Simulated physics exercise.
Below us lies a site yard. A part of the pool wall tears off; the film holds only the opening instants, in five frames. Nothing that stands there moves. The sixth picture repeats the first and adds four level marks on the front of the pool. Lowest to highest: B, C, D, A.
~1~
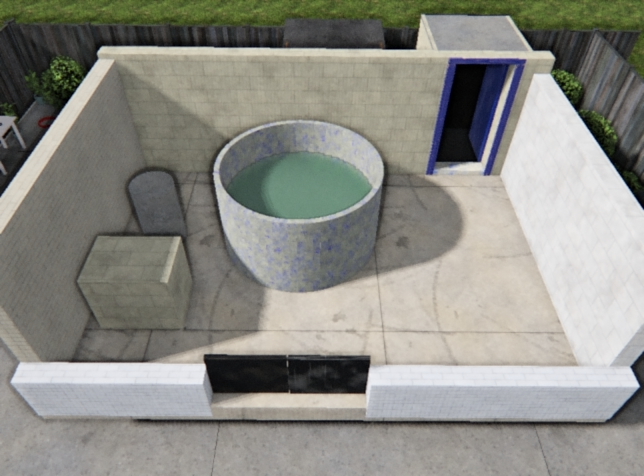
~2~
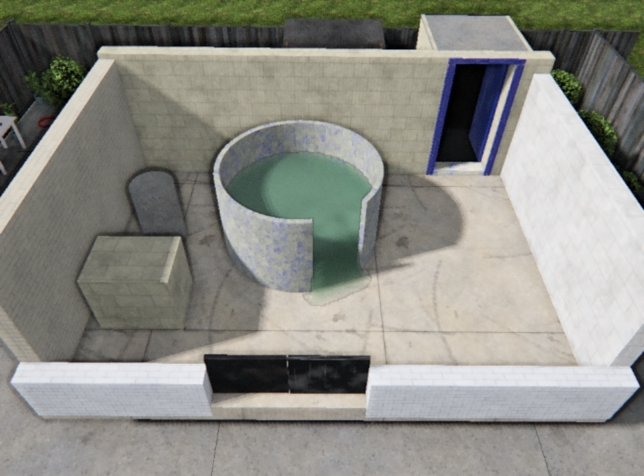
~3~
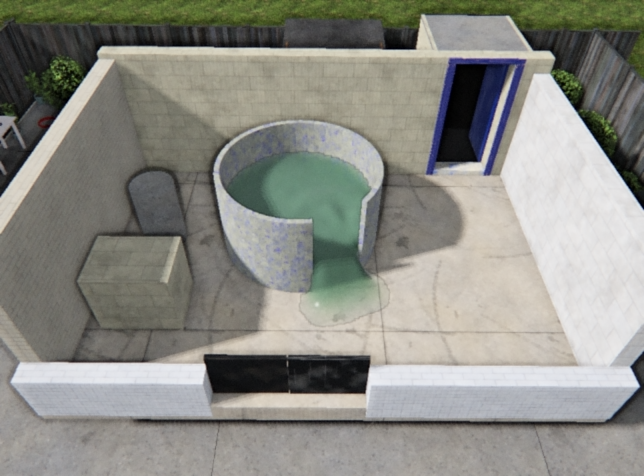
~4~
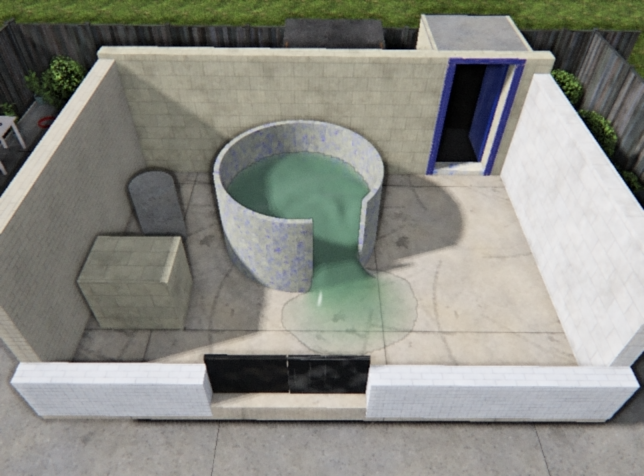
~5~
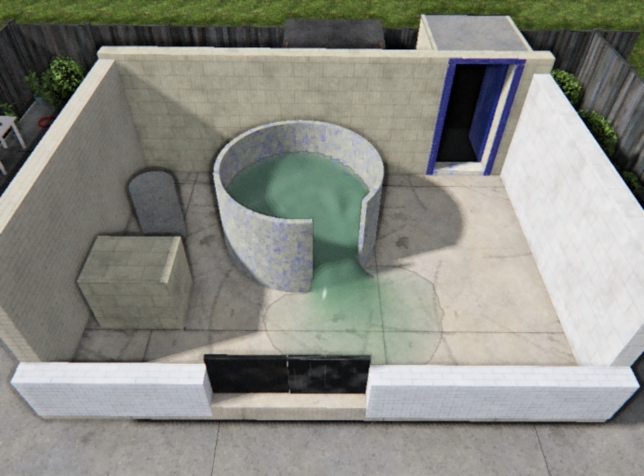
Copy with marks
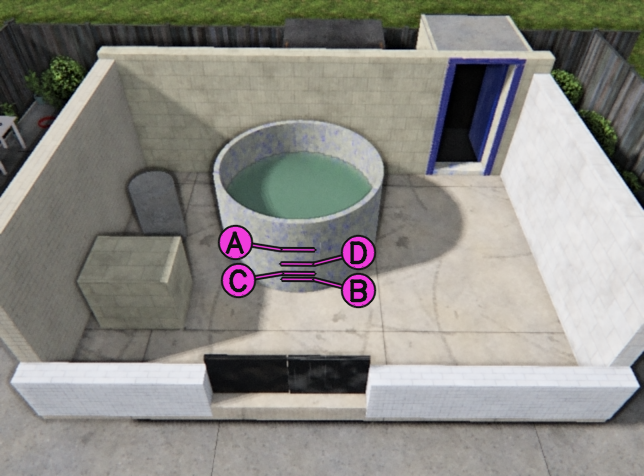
The clip opens on a walled yard seen from above, with still green water in a round stone pool, a blue-framed doorway at the back right and a dark gate in front. A gap appears in the pool's front wall, and water pours through it, spreading across the paving in a widening, thinning puddle.
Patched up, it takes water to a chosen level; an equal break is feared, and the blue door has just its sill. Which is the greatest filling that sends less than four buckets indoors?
Take C.
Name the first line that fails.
The answer is D.
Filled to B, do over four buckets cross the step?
No.
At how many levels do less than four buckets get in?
Two of them.
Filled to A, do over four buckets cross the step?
Yes, it does.
On the marked copy, A at (297, 249); B at (298, 279); C at (298, 273); D at (297, 264); from the bottom up B, C, D, A.
With A, dozens of bucketfuls pour in.
With B, nothing gets over.
With C, a splash gets over, under a bucket.
With D, about 11 bucketfuls get in.
